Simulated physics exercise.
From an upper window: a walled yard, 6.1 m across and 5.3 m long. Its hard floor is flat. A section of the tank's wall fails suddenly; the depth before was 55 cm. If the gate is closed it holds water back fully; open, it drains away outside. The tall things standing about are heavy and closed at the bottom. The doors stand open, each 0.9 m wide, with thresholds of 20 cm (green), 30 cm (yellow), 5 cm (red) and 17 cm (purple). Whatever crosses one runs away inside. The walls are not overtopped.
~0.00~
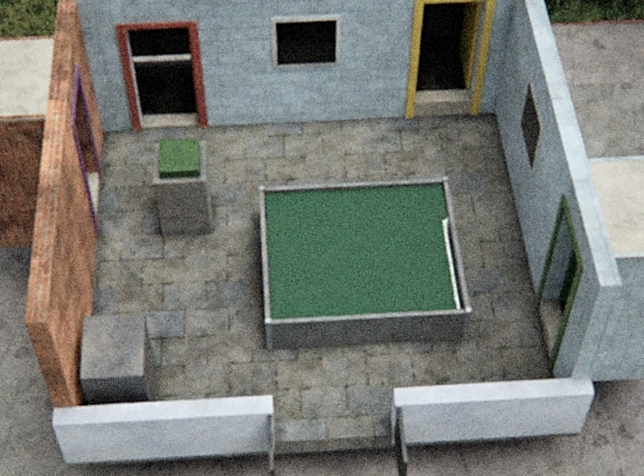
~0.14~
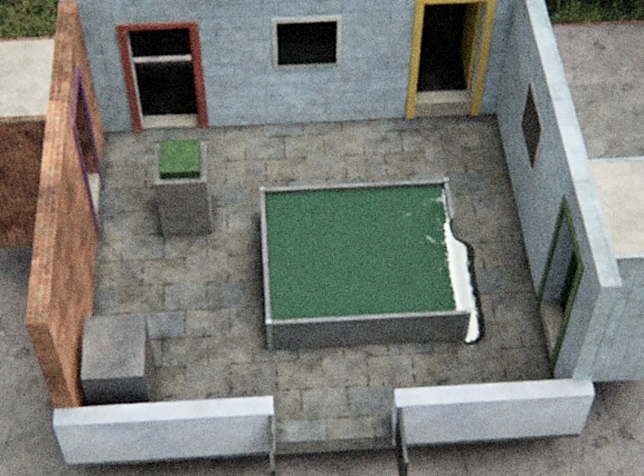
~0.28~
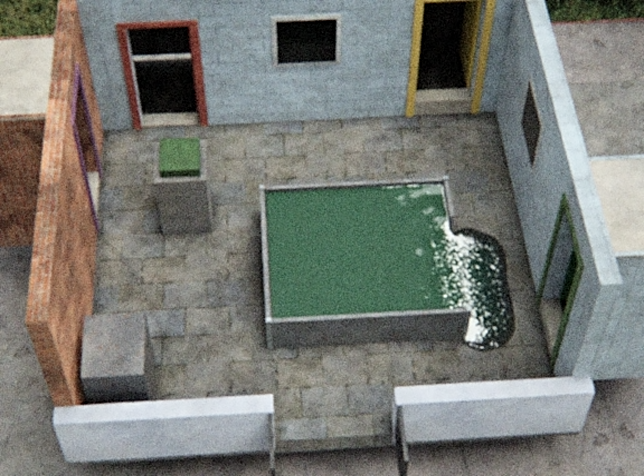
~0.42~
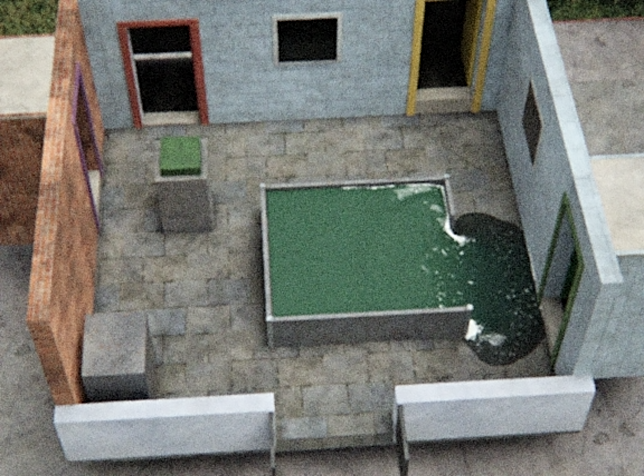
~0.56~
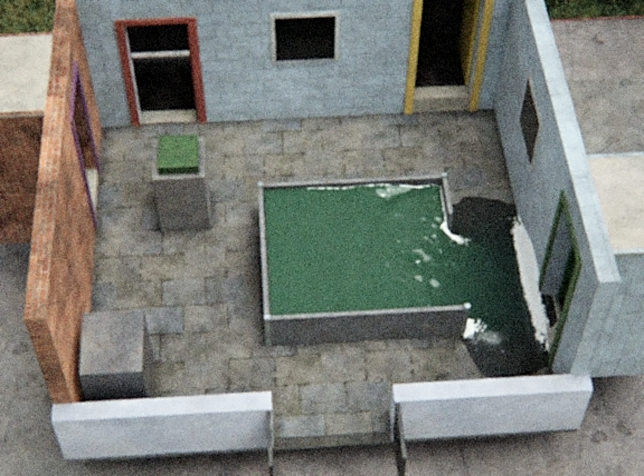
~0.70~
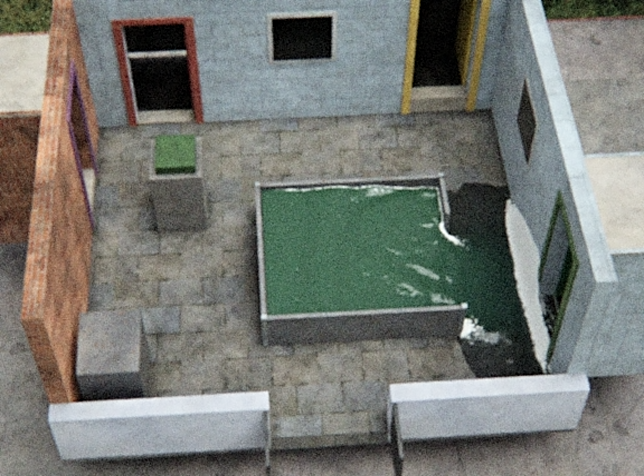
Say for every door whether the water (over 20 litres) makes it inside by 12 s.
The water let in: At the green door it passes the limit; at the yellow door it stays under the limit; at the red door it exceeds the limit; at the purple door it stays under the limit.
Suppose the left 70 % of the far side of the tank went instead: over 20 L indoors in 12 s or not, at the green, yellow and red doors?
Against that limit: Green not over, yellow under, red past it.
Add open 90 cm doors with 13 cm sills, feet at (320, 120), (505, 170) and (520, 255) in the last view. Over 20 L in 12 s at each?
In turn: Under, below, over.
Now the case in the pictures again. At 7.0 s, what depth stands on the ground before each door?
Depths in cm: Green 14, yellow 13, red 7, purple 14.
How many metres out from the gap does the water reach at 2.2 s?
Some 3.4 m out.
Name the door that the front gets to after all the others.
The purple one.
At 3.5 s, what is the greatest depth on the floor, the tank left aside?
Up to some 31 cm.
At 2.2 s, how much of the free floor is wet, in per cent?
About 35 per cent.
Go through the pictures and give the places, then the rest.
Still water, 55 cm deep, in the tank at (361, 251), in the first frame.
Water pours out at (455, 283) and has run 0.8 m, to (473, 339); typically 10 cm deep outside, 55 cm at the tank's back, in the second frame.
Water pours out at (455, 282) and has run 1.0 m, to (492, 343); typically 10 cm deep outside, 55 cm at the tank's back, in the third frame.
The front is at (509, 228), 1.3 m from the gap at (456, 281); 2.2 m2 of floor is under water; 55 cm left at the back of the tank, in the fourth frame.
Water pours out at (453, 280) and has run 1.7 m, to (515, 210); typically 10 cm deep outside, 55 cm at the tank's back, in the fifth frame.
The front is at a hidden place, 1.9 m from the gap at (450, 279); 2.9 m2 of floor is under water; 55 cm left at the back of the tank, in the sixth frame.
After 1.4 s water covers 15 % of the floor and is deepest (44 cm) near (519, 280); green door 36 cm at the sill, 30 L in, yellow door not reached, red door not reached, purple door not reached.
After 2.2 s water covers 35 % of the floor and is deepest (46 cm) near (543, 392); green door 36 cm at the sill, 97 L in, yellow door 22 cm at the sill, 0 L in, red door not reached, purple door not reached.
After 3.5 s water covers 60 % of the floor and is deepest (31 cm) near (546, 404); green door 27 cm at the sill, 161 L in, yellow door 22 cm at the sill, 0 L in, red door not reached, purple door not reached.
After 7.0 s water covers 95 % of the floor and is deepest (16 cm) near (131, 239); green door 14 cm at the sill, 175 L in, yellow door 13 cm at the sill, 0 L in, red door 7 cm at the sill, 1 L in, purple door 14 cm at the sill, 0 L in.
After 12.0 s water covers 95 % of the floor and is deepest (14 cm) near (167, 427); green door 8 cm at the sill, 175 L in, yellow door 8 cm at the sill, 0 L in, red door 10 cm at the sill, 136 L in, purple door 11 cm at the sill, 0 L in.
